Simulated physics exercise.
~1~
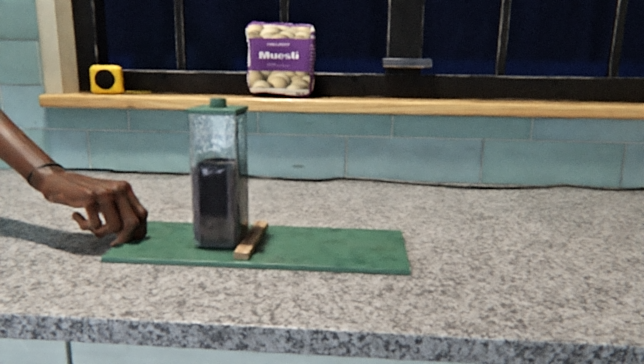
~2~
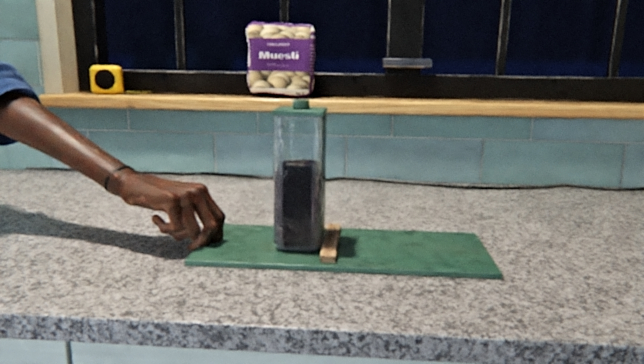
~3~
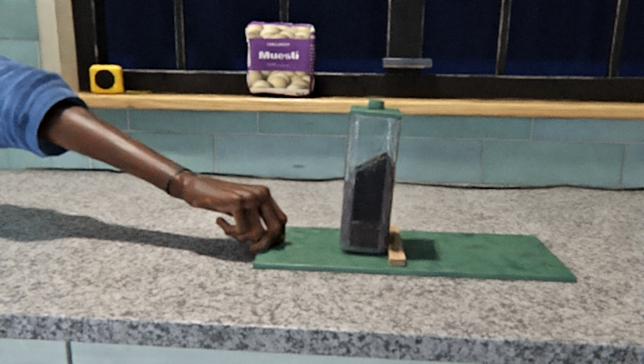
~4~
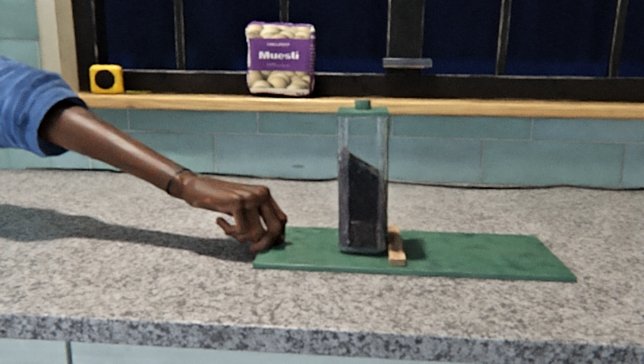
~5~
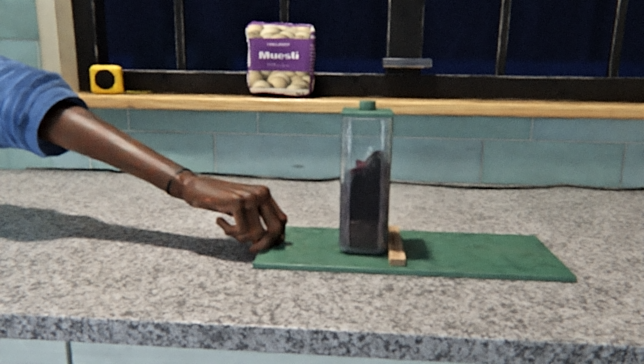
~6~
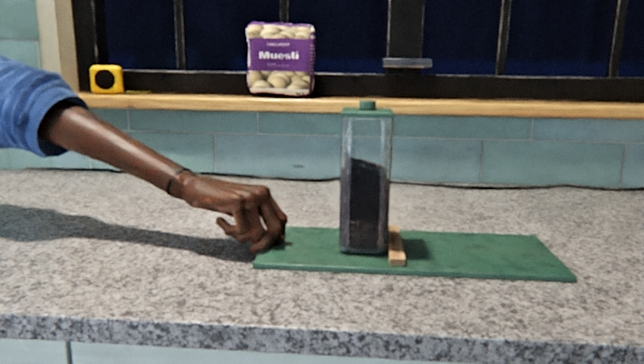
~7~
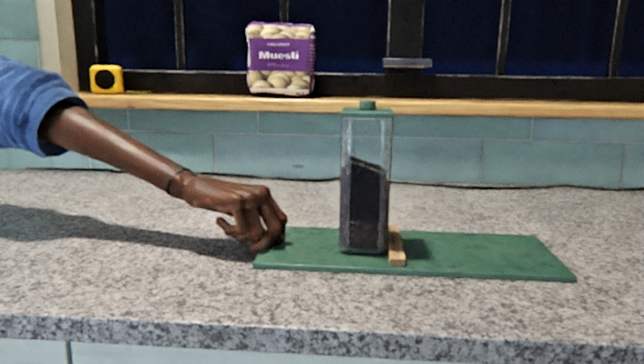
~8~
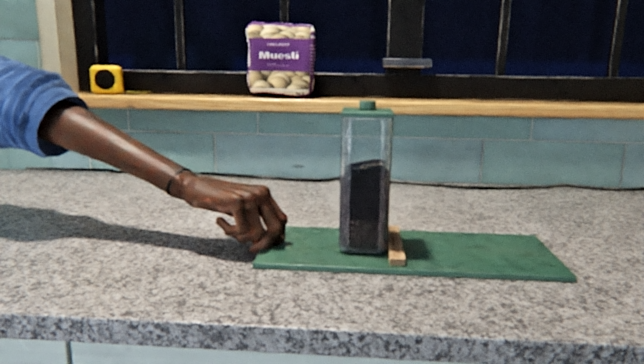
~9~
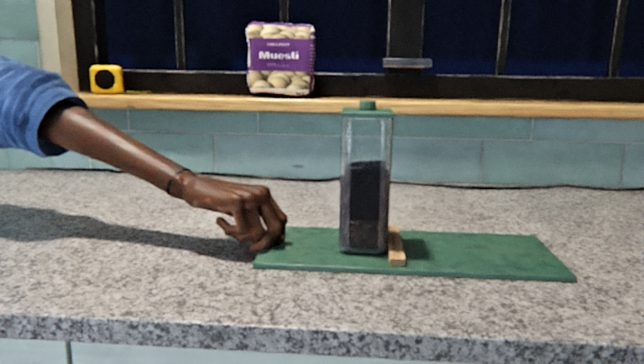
On a stone counter, a hand slides a green board rightward and stops; the capped flask rocks, its dark liquid sloshing, and stays upright.
